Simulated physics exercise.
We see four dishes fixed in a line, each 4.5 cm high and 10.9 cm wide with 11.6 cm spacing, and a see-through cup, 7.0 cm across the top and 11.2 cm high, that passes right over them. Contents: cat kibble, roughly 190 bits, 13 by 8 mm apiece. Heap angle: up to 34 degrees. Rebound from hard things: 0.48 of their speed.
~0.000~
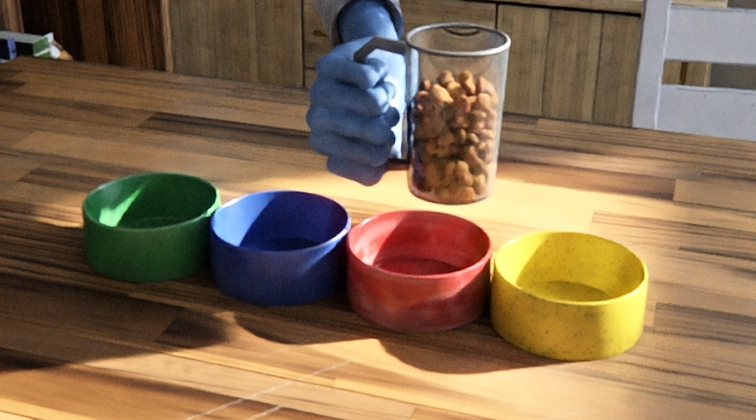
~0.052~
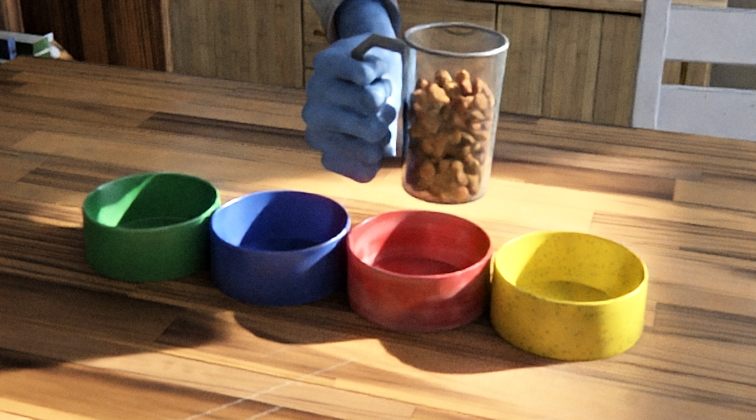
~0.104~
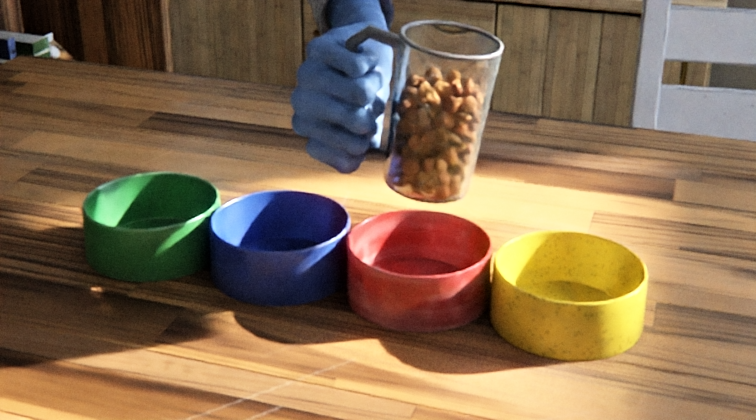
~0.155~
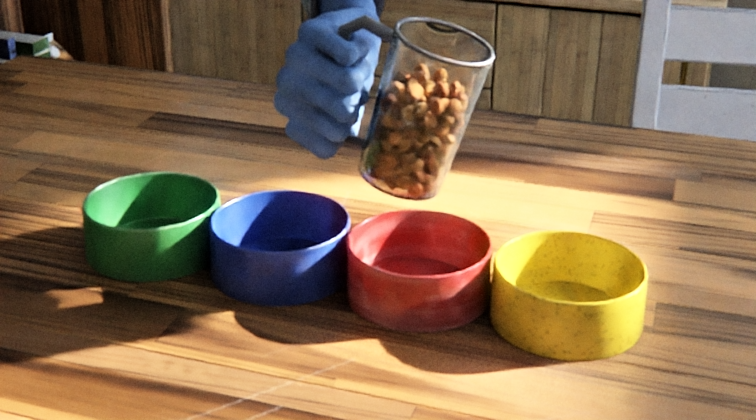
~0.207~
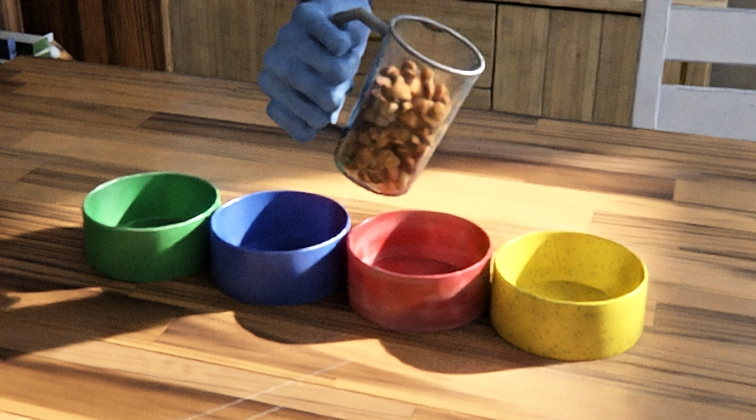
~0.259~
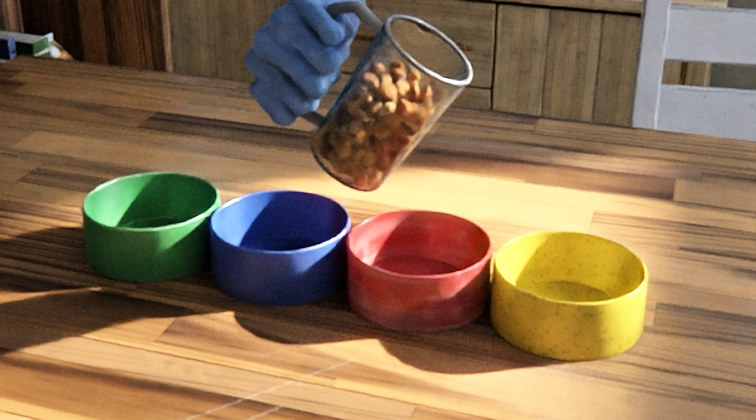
At the start, a blue-gloved hand holds a clear cup of brown kibble upright above a row of green, blue, red and yellow bowls on a wooden table. The hand then moves left and tilts the cup increasingly to the right, the kibble still inside it.
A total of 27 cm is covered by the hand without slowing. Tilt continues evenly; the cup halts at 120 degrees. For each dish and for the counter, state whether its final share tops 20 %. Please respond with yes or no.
Red no, blue yes, green yes, yellow no, counter no.
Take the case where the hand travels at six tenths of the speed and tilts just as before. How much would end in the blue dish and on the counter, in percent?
Shares - blue 50, counter 10.
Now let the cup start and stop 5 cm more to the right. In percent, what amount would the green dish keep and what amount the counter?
In that case the green dish gets 0 and the counter 0.
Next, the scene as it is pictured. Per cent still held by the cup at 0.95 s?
Close to 65 in a hundred.
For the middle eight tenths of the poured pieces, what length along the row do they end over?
12 centimetres.
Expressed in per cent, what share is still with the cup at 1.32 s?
My guess is near 15 per cent.
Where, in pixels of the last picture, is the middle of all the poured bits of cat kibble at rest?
Centre at rest, approx.: (244, 250) px.
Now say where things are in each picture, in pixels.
The first frame shows cup at (454, 116), tilt 0 degrees, lip at (507, 45), moved 0.0 cm; middle of the pieces at (456, 135); yellow dish at (570, 266); red dish at (419, 242); blue dish at (280, 220); green dish at (151, 200).
The second frame shows cup at (450, 115), tilt 2 degrees, lip at (505, 46), moved 0.3 cm; middle of the pieces at (451, 134).
The third frame shows cup at (438, 114), tilt 7 degrees, lip at (500, 51), moved 1.1 cm; middle of the pieces at (438, 133).
The fourth frame shows cup at (421, 112), tilt 16 degrees, lip at (491, 60), moved 2.4 cm; middle of the pieces at (418, 130).
The fifth frame shows cup at (404, 109), tilt 24 degrees, lip at (481, 69), moved 3.7 cm; middle of the pieces at (398, 127).
The sixth frame shows cup at (387, 107), tilt 33 degrees, lip at (469, 80), moved 5.0 cm; middle of the pieces at (378, 123); yellow dish at (570, 266); red dish at (419, 242); blue dish at (280, 220); green dish at (151, 200). The cup turns about 165 degrees a second and travels 25 cm a second.
After 0.67 s, tilt 101 degrees; cup holds 100 %.
Then, at 0.95 s, tilt 120 degrees; cup holds 65 %, blue 35 %.
After 1.32 s, tilt 120 degrees; cup holds 15 %, blue 55 %, green 25 %.
At rest (2.1 s), red 0 %, blue 60 %, green 35 %, yellow 0 %, counter 5 %.
